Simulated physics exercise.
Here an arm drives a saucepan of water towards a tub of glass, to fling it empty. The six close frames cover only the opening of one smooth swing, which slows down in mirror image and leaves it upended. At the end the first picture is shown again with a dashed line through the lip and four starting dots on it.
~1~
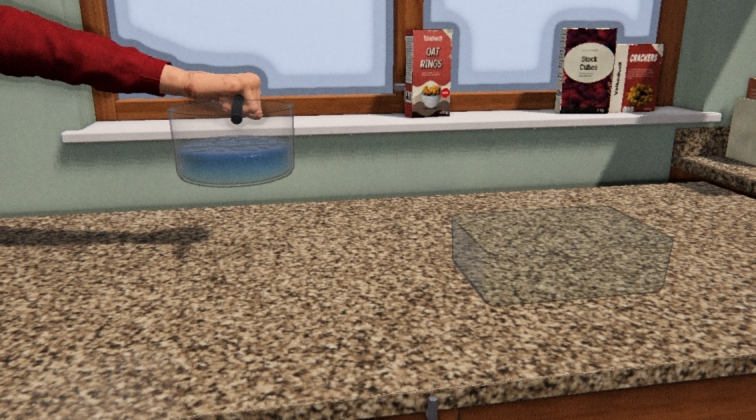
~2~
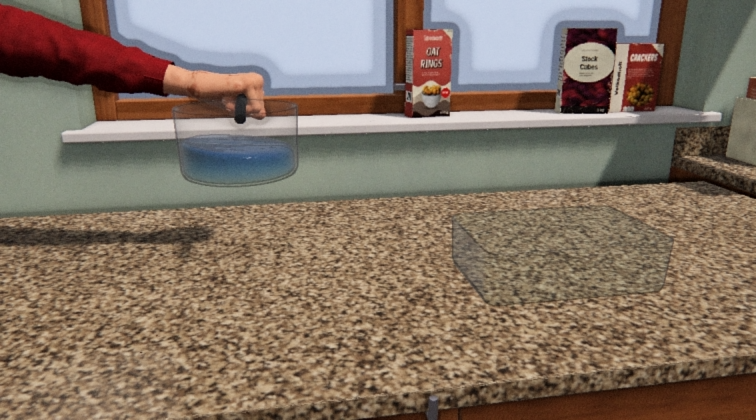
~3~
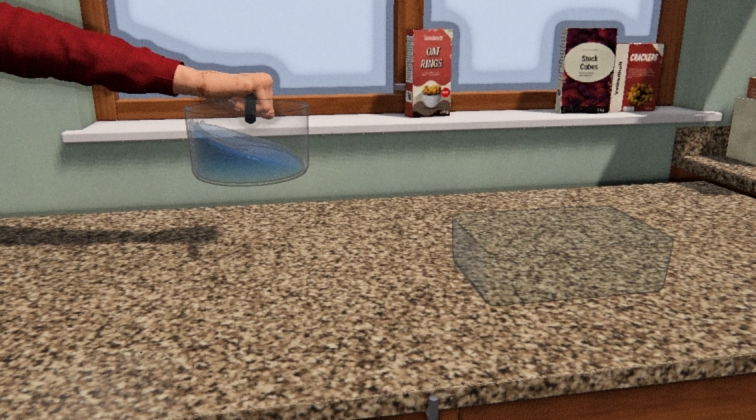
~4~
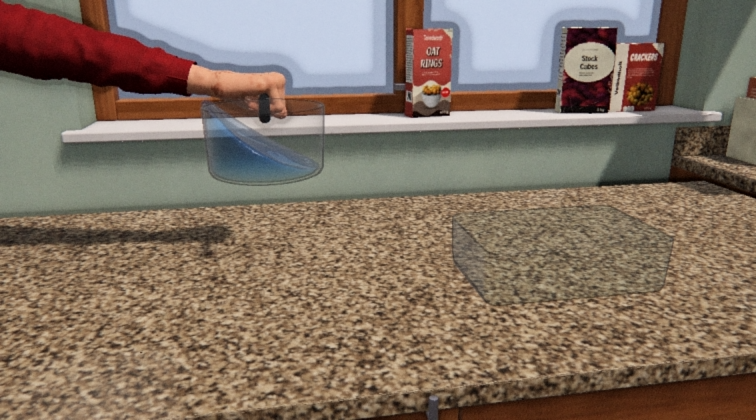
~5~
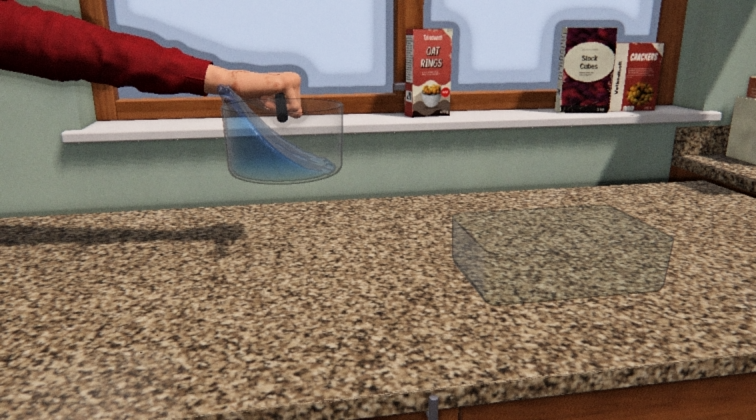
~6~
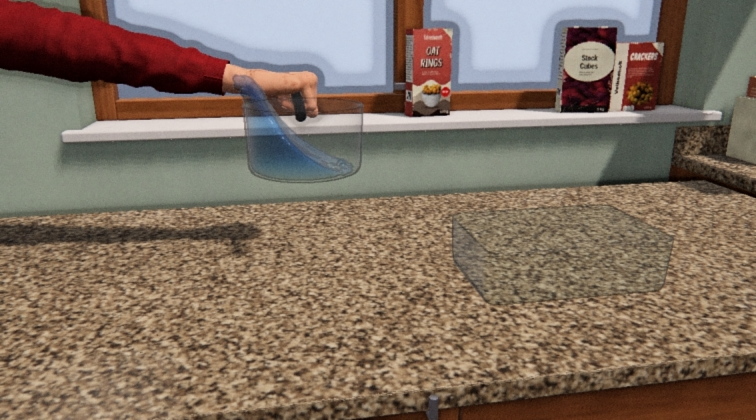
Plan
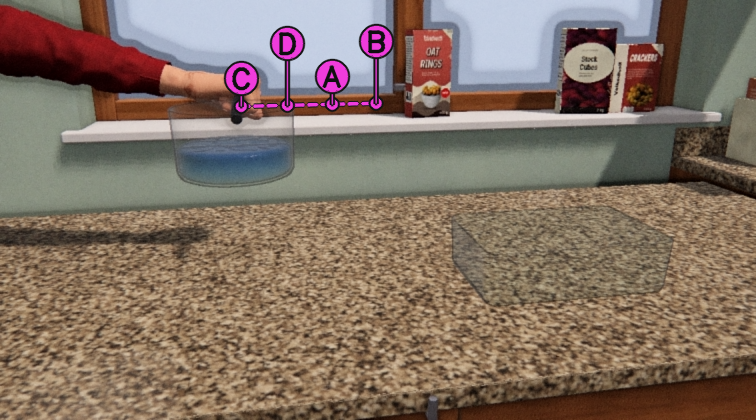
An arm in a red sleeve holds a clear, round pan of blue water at the left, above a speckled brown granite counter seen from the front in a kitchen. A clear glass tub sits at the right, with red and dark food boxes on the white windowsill behind. The hand carries the upright pan rightward, and the water surges up its left side and over the rim, while the view stays still.
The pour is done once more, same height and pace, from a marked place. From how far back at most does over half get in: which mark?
I would pick dot B.
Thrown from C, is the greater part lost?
Yes.
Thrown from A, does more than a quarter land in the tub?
Yes.
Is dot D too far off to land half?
Yes.
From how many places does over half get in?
One of the four.
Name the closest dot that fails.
That is dot A.
On the marked copy, A at (332, 104); B at (376, 103); C at (241, 106); D at (287, 105).
If A is chosen, about 30 % lands in the tub, 58 % falls short and 12 % goes beside or beyond.
If B is chosen, about 79 % lands in the tub, 8 % falls short and 12 % goes beside or beyond.
If C is chosen, about 21 % lands in the tub, 74 % falls short and 5 % goes beside or beyond.
If D is chosen, about 26 % lands in the tub, 65 % falls short and 9 % goes beside or beyond.
